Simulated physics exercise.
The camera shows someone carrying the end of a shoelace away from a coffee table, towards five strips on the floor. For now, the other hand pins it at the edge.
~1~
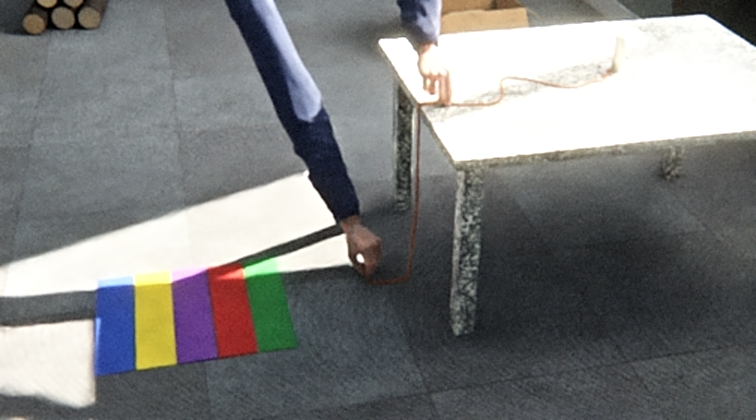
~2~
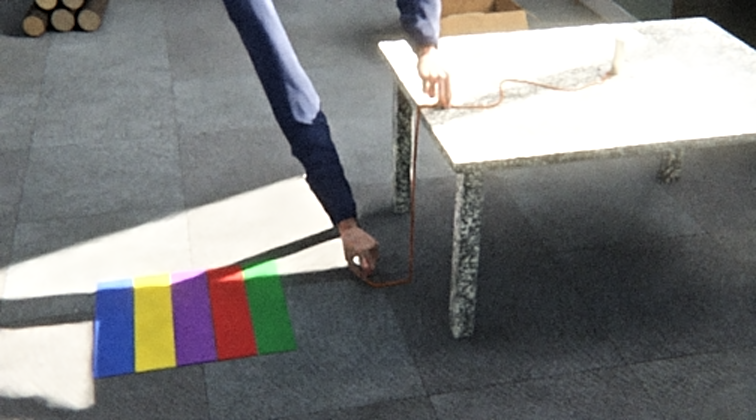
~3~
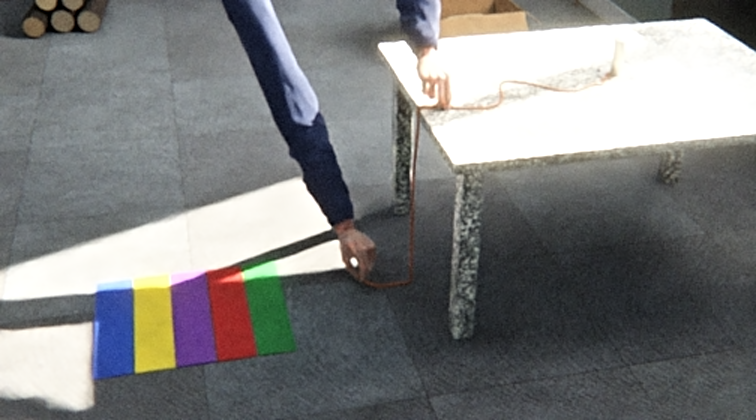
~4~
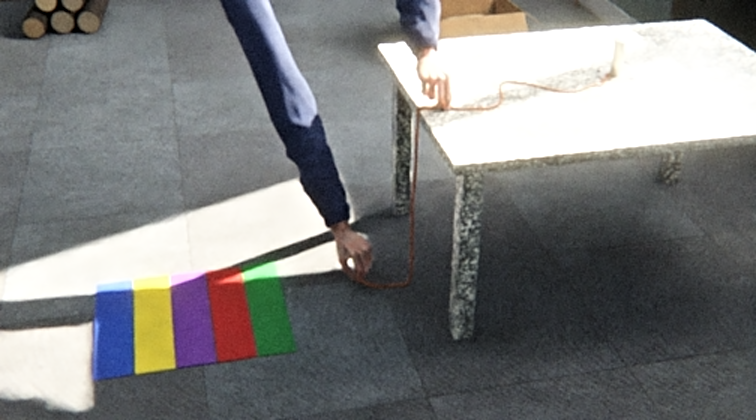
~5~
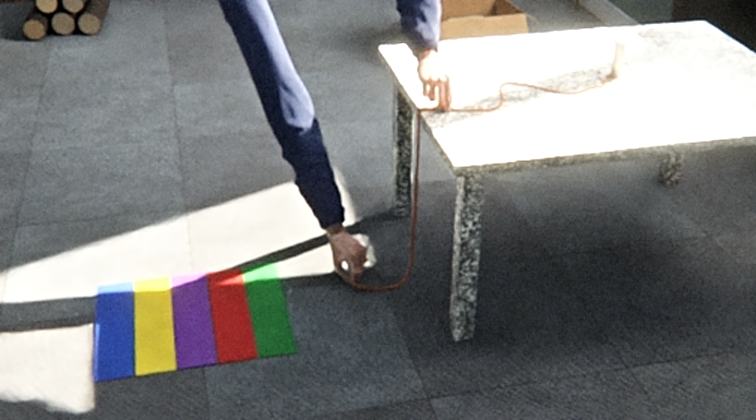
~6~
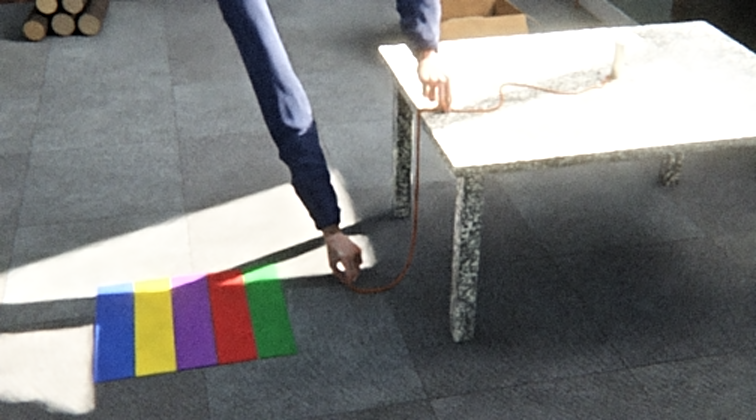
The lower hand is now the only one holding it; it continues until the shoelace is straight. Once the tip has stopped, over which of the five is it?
Over the yellow strip.
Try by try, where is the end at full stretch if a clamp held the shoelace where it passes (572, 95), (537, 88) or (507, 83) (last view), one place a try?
For the three tries you'd see (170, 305), (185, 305) and (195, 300).
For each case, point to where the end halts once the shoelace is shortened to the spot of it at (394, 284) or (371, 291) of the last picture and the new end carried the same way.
Result 1: (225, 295). Result 2: (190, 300).
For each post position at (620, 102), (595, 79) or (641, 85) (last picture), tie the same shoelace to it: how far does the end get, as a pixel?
Near (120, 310); near (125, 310); near (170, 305).
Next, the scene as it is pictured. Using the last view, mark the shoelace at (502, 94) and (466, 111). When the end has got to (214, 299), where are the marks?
Point one: (455, 99); point two: (410, 134).
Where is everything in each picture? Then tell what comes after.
The first frame shows end (365, 273); green (275, 332); red (236, 337); purple (196, 343); yellow (156, 348); blue (115, 354).
The second frame shows end (362, 276); shoelace through (597, 83) (521, 81) (494, 105) (418, 118) (413, 194) (411, 267).
The third frame shows end (359, 277).
The fourth frame shows end (356, 279); shoelace through (596, 85) (521, 83) (493, 107) (418, 120) (413, 195) (411, 269).
The fifth frame shows end (350, 281).
The sixth frame shows end (346, 282); shoelace through (597, 87) (521, 85) (494, 109) (419, 122) (416, 197) (405, 271).
Soon after, end near (214, 299); over red.
After that, end near (173, 304); over purple.
At the stop, end near (149, 307); over yellow. The yellow one.
